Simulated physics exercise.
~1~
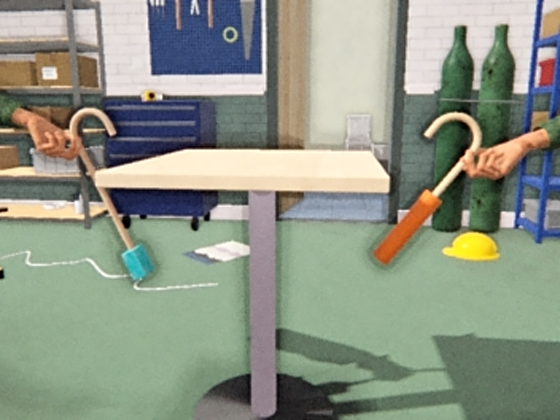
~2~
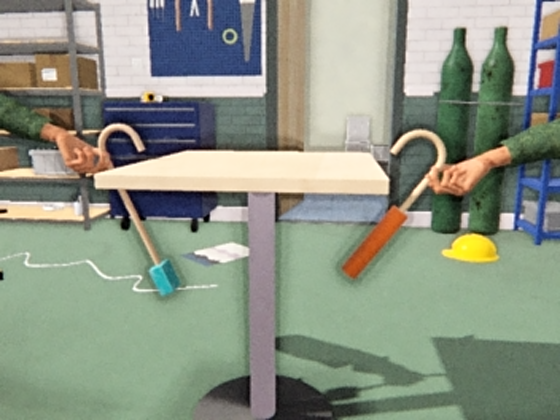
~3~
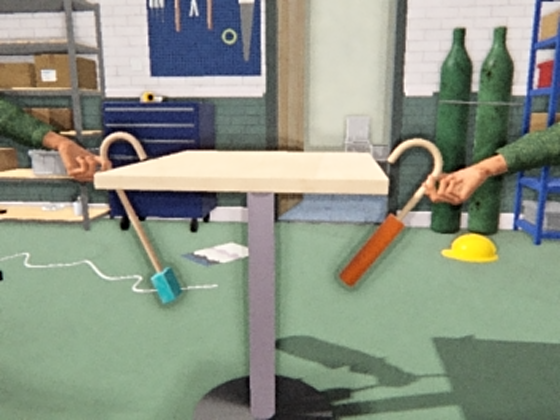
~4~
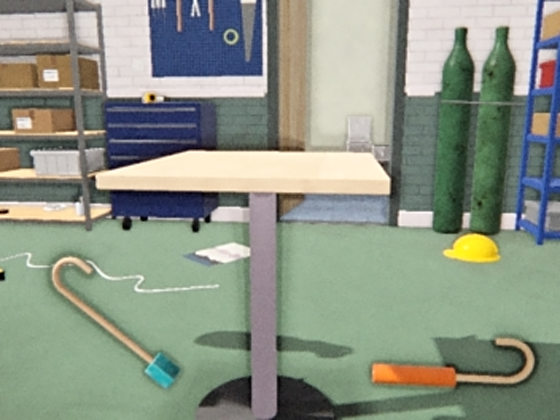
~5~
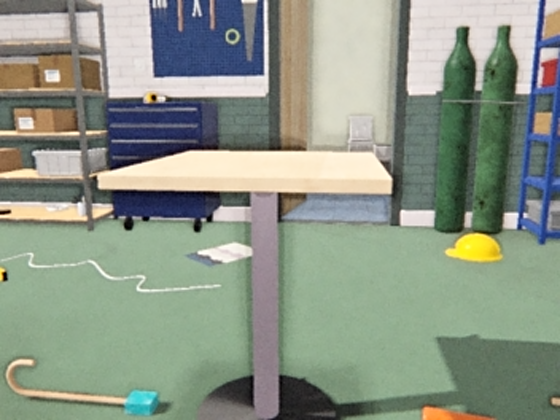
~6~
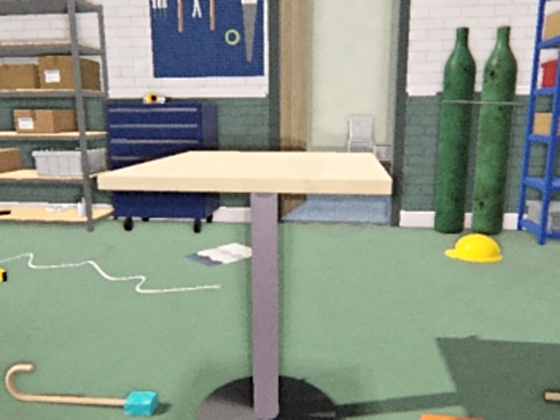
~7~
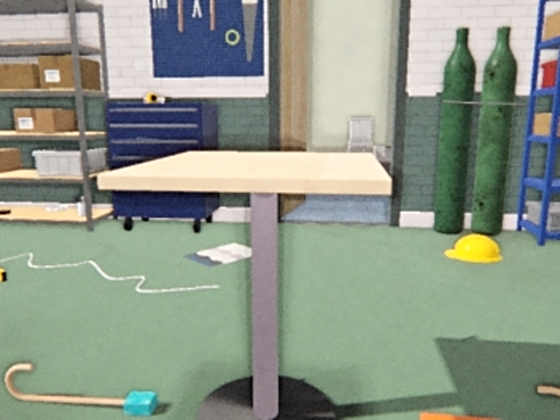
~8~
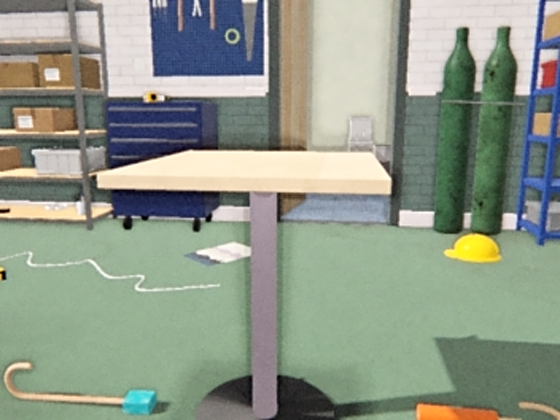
Two hands hooking a turquoise-ended cane and an orange-ended cane at a table's edges, then releasing them, both falling to the floor.
